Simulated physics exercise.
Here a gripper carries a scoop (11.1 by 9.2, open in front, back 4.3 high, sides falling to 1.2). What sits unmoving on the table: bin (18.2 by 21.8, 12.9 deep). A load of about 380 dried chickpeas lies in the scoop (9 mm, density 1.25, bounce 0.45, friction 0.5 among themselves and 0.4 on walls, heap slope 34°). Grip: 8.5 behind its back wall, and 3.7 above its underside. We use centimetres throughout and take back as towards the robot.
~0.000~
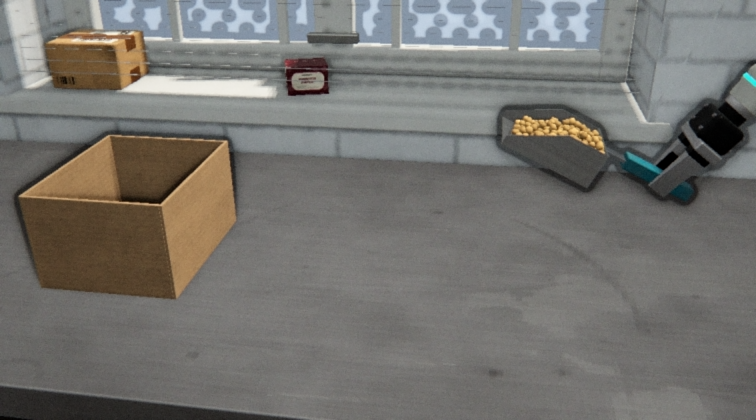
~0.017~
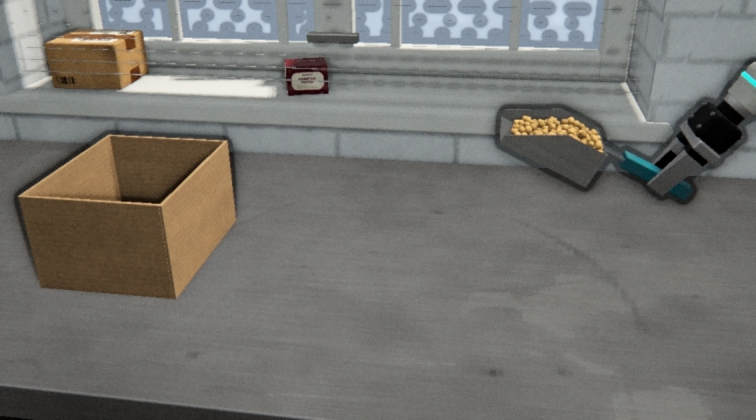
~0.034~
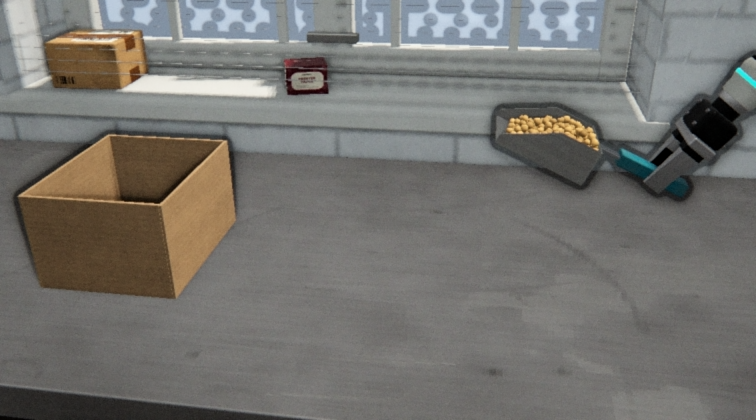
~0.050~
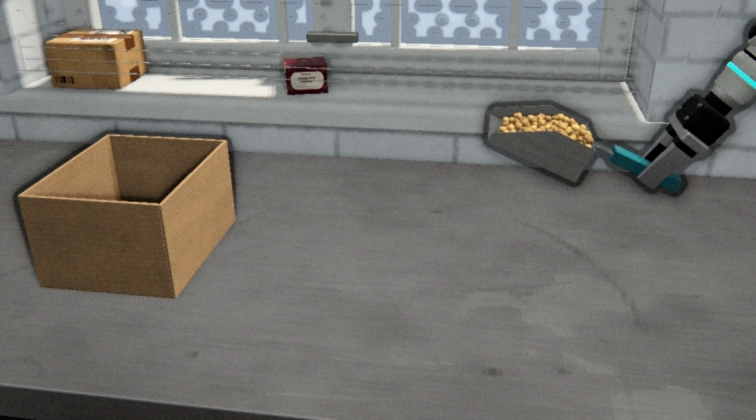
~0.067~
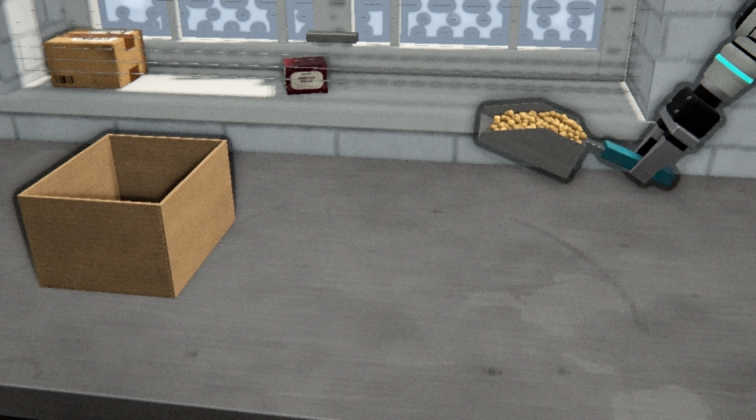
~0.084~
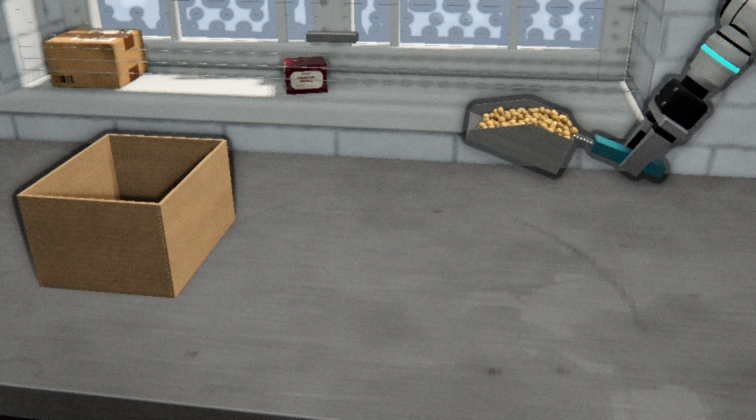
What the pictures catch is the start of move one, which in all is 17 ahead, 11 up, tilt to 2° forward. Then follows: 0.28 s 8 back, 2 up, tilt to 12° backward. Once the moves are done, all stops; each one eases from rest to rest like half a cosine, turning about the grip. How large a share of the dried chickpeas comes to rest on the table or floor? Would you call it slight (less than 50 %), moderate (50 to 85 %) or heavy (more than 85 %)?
I would call it moderate.
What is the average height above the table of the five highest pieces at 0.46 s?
Roughly 30 cm.
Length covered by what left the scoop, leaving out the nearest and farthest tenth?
The stretch is around 26 cm.
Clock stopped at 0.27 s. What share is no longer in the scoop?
5 %.
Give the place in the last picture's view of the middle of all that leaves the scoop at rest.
Roughly at (258, 259) in the last picture.
After 0.27 s, tilted 2° forward, highest piece 27 above the table; 367 on the scoop, 18 in flight or on a rim.
After 0.46 s, tilted 8° backward, highest piece 29 above the table; 117 on the scoop, 26 on the table or floor, 242 in flight or on a rim.
After 0.76 s, tilted 12° backward, highest piece 29 above the table; 241 on the table or floor, 108 on the scoop, 36 in flight or on a rim.
After 1.81 s, tilted 12° backward, highest piece 29 above the table; 277 on the table or floor, 108 on the scoop.
At rest, 277 on the table or floor, 108 on the scoop. That is 72 % on the table or floor.
